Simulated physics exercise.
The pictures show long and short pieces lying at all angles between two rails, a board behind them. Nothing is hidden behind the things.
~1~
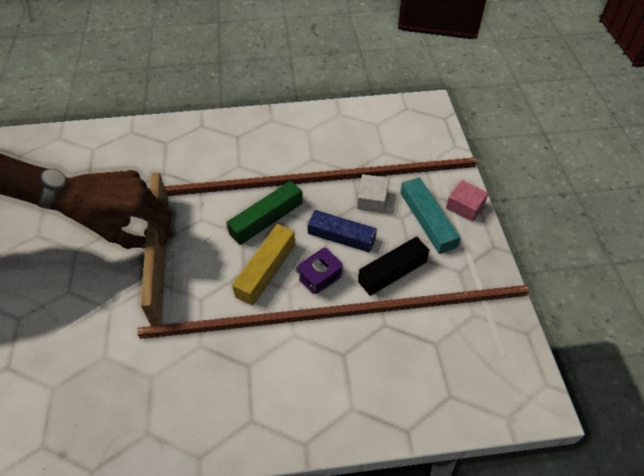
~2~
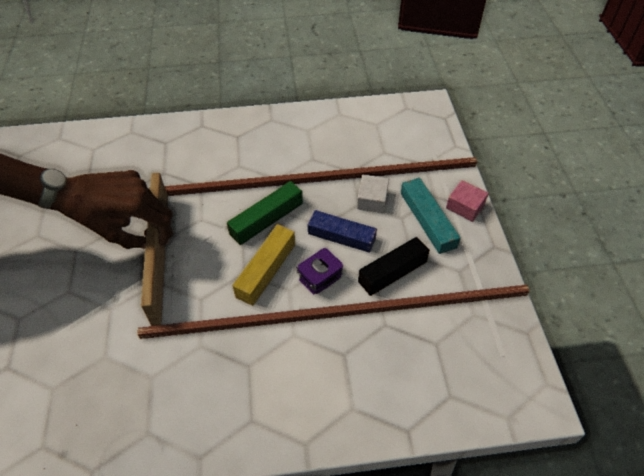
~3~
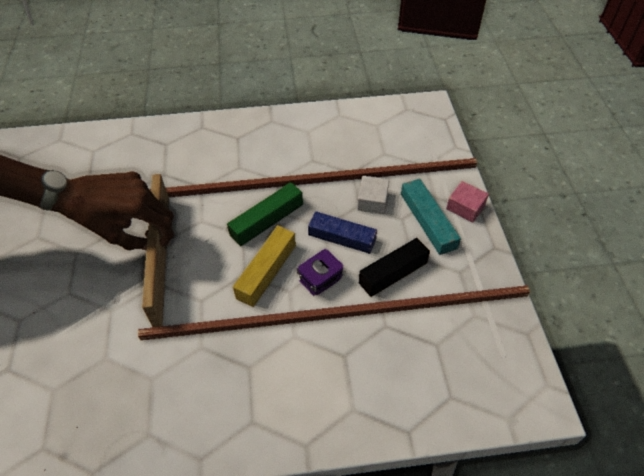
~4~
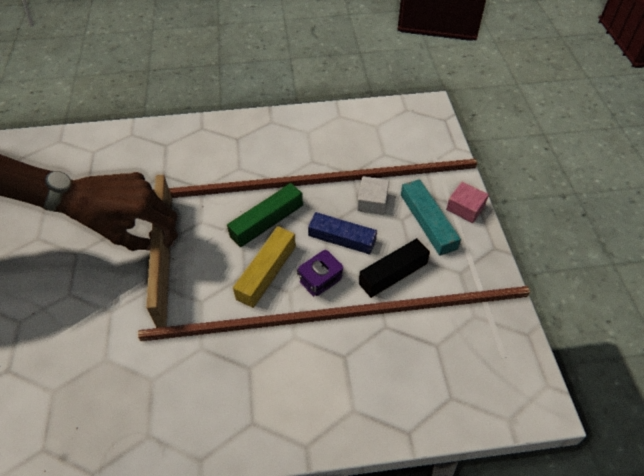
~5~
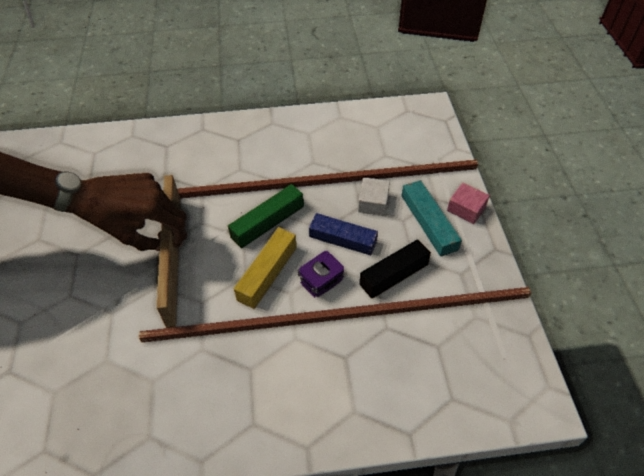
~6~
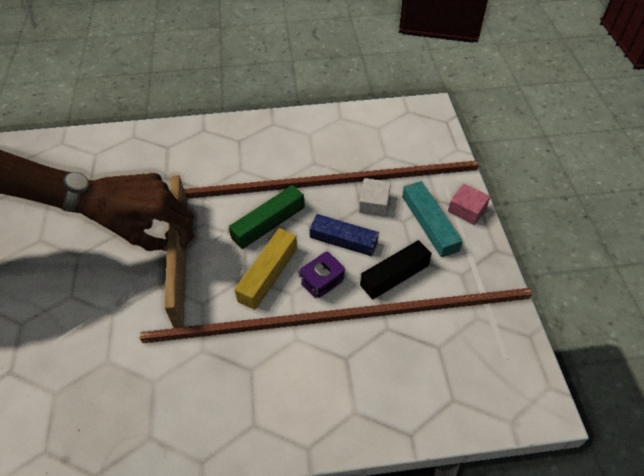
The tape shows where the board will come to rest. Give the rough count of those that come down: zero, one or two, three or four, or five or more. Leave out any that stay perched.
In the end the number that fall off is five or more.
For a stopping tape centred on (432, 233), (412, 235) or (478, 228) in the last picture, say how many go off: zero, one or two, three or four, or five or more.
For each place: One to two; one to two; five or more.
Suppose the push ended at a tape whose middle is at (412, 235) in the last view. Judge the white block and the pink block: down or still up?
The white block is kept, the pink block goes over.
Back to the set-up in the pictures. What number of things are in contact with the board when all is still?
2 of them.
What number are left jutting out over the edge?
That would be 2.
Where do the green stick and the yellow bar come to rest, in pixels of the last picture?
First (480, 187), then (485, 250).
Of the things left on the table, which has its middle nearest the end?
It is the purple case.
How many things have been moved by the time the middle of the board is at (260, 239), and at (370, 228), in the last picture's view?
The counts are 2 and 8.
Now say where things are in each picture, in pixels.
Pink block (467, 201); turquoise bar (429, 214); black stick (394, 266); board (156, 245); tape (459, 227), in the first picture.
Turquoise bar (429, 214); blue bar (342, 231), in the second picture.
Black stick (394, 267); purple case (321, 274), in the third picture.
Pink block (467, 202); board (161, 247), in the fourth picture.
Turquoise bar (430, 217); green stick (267, 216), in the fifth picture.
Pink block (469, 204); turquoise bar (431, 218); black stick (396, 269); board (177, 248); tape (461, 230), in the sixth picture.
Early on, none off yet; pink block at rest near (469, 204); turquoise bar at rest near (431, 218); black stick at rest near (396, 269).
A while later, none off yet; pink block travelled about its own width near (490, 200); turquoise bar travelled a little near (467, 208); black stick travelled about its own width near (462, 263).
Finally, the number that fall off is five or more; lost, blue bar, white block, black stick, turquoise bar and pink block.
